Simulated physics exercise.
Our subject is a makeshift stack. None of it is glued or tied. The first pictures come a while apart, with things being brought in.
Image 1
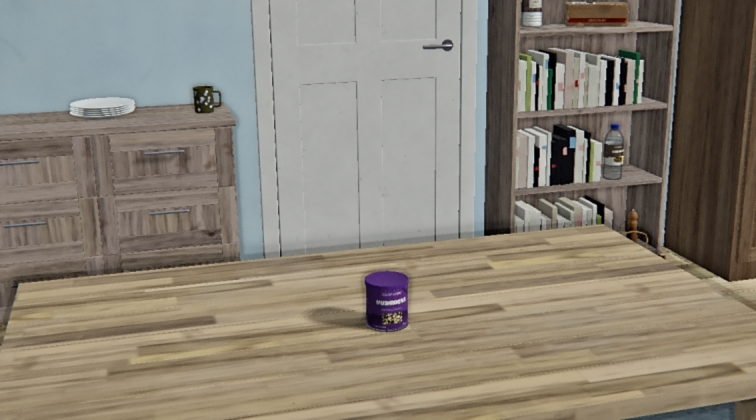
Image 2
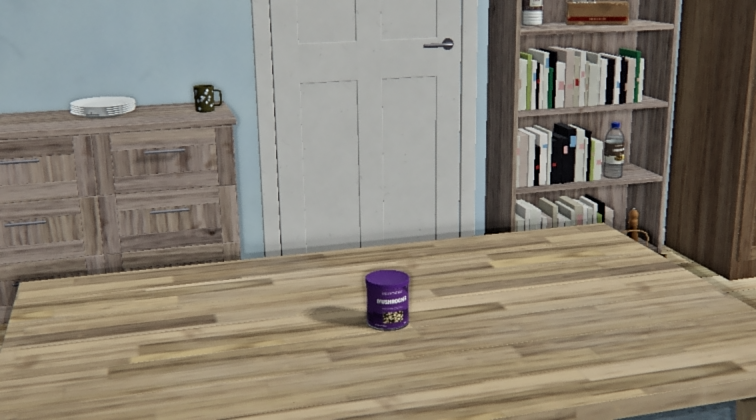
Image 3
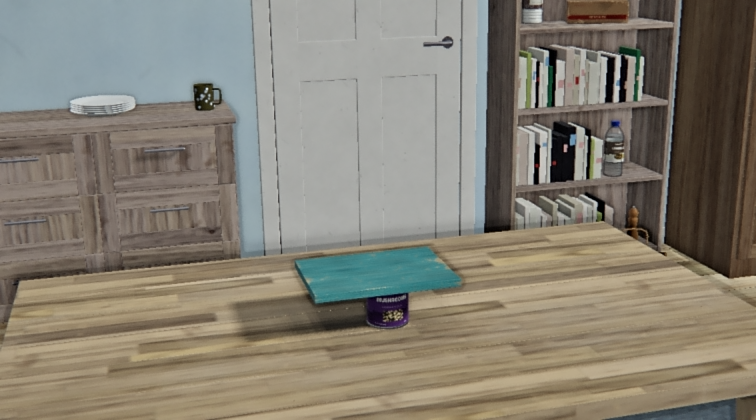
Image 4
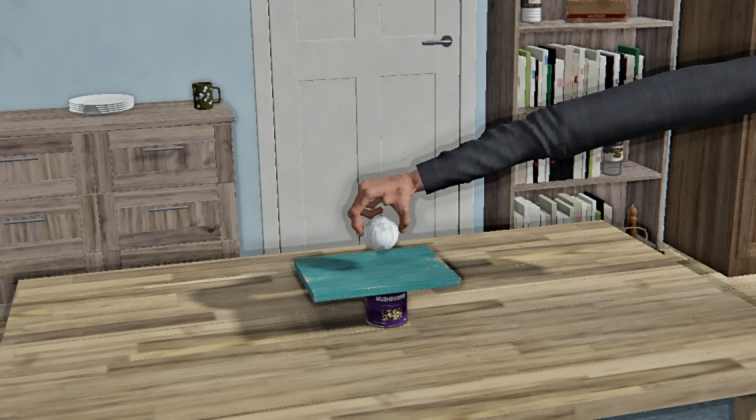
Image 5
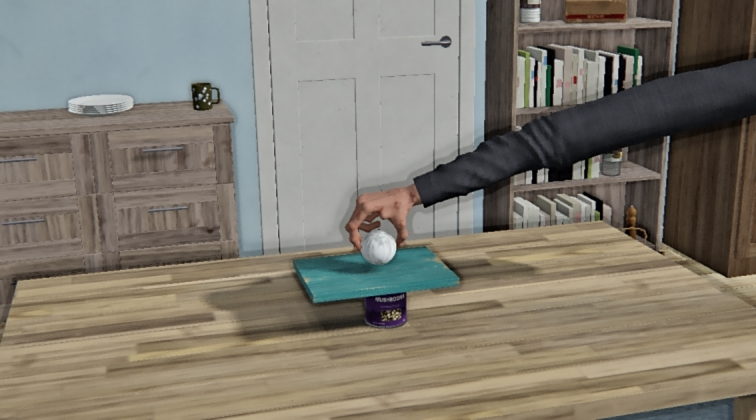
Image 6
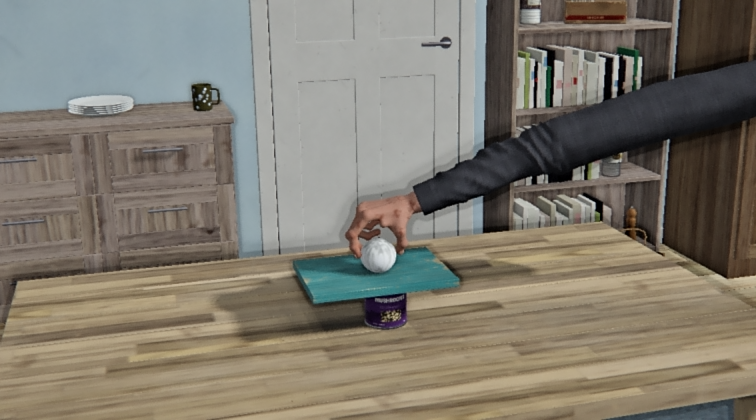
A hand reached in from the right and lowered a white onion onto a teal board that had appeared on top of a purple tin on a wooden table, still holding it there.
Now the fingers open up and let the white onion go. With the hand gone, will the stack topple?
No - nothing drops or tips.
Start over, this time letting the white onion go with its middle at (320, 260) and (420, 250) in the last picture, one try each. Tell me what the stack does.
Trial 1 - collapsed; trial 2 - stable.
Then, 0.80 s after the last picture, things are still on the move.
Then, 1.70 s after the last picture, nothing has stirred.
At rest, all 3 in place. Seen from the same camera at the end, white onion near (377, 255). The stack keeps its balance.
